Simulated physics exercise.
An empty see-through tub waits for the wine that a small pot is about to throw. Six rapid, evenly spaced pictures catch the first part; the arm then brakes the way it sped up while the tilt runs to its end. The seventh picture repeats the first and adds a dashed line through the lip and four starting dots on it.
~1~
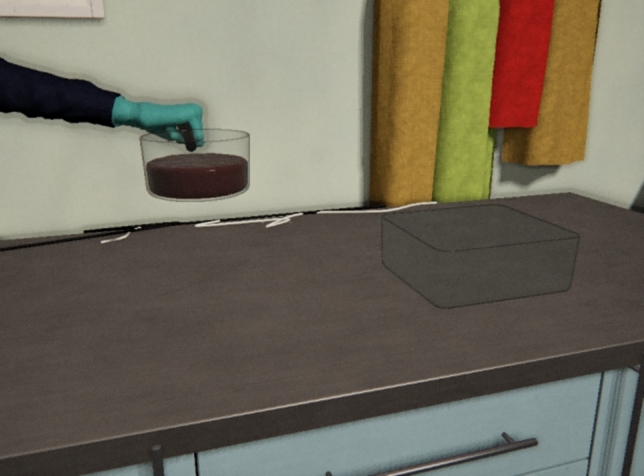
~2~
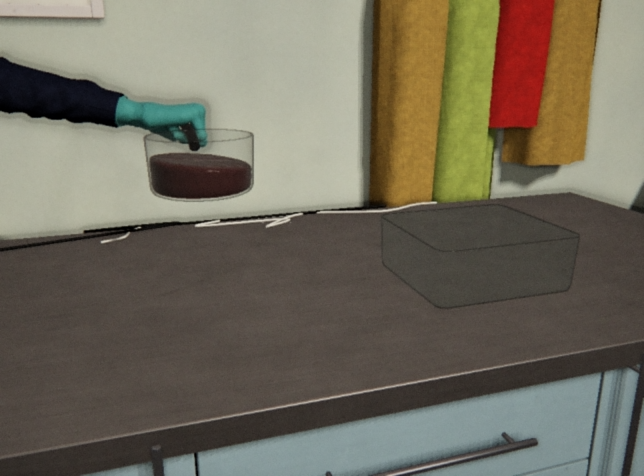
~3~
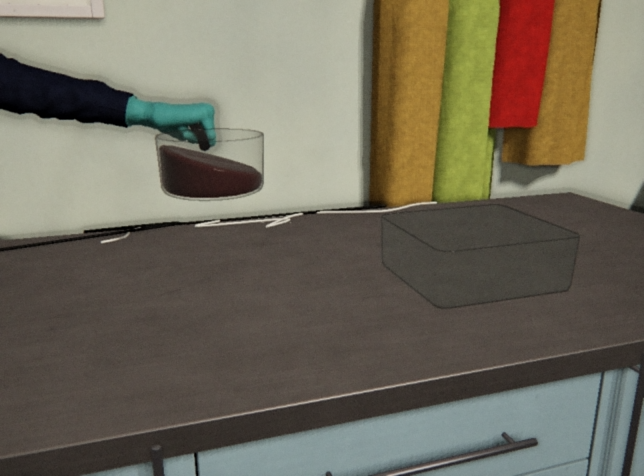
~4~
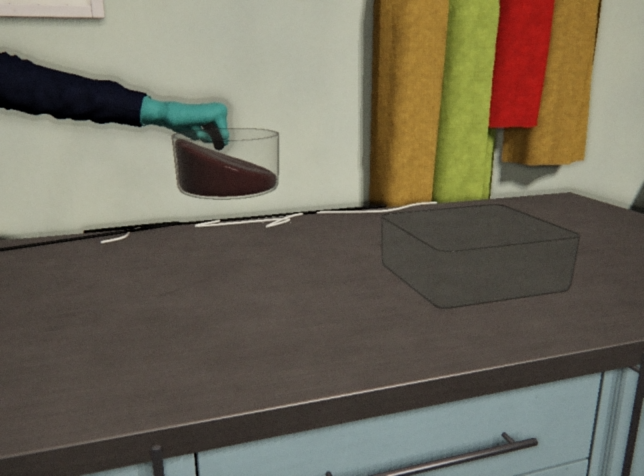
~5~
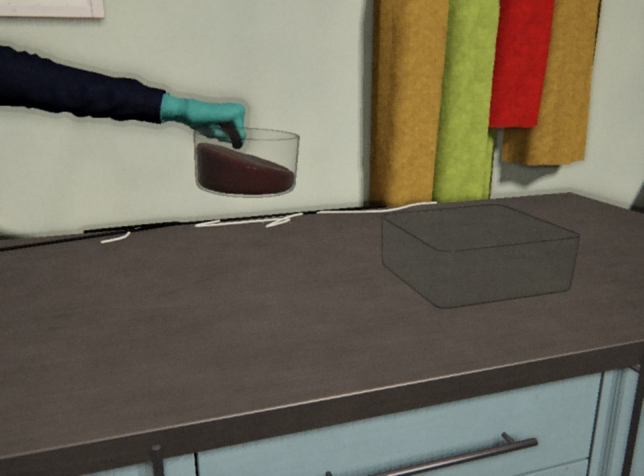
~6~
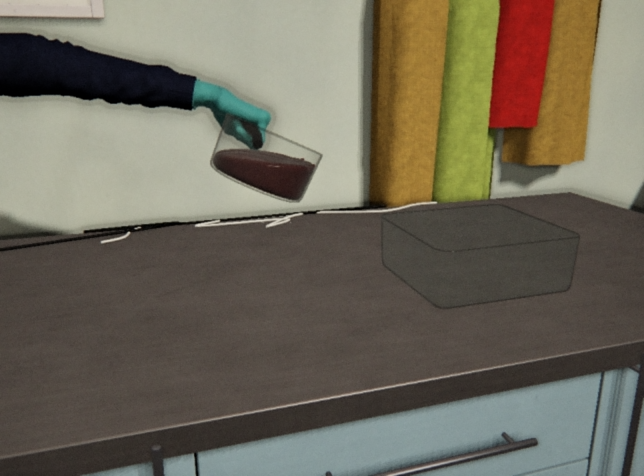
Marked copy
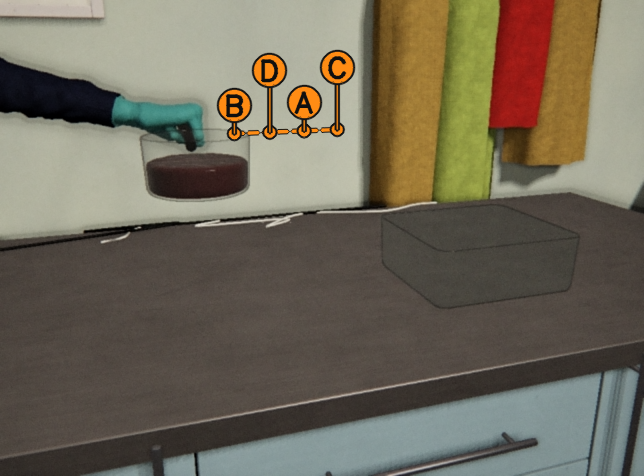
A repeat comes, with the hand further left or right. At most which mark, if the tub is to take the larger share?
I would pick spot A.
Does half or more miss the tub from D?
Yes, that goes wrong.
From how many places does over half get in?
Two of the four.
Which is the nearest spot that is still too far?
Spot D.
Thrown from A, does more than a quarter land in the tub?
Yes, clearly.
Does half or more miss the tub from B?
Yes.
In orange, A at (304, 130); B at (234, 133); C at (337, 129); D at (269, 132).
For spot A, about 67 % lands in the tub, 23 % falls short and 10 % goes beside or beyond.
For spot B, about 0 % lands in the tub, 99 % falls short.
For spot C, about 79 % lands in the tub, 3 % falls short and 19 % goes beside or beyond.
For spot D, about 21 % lands in the tub, 74 % falls short and 4 % goes beside or beyond.
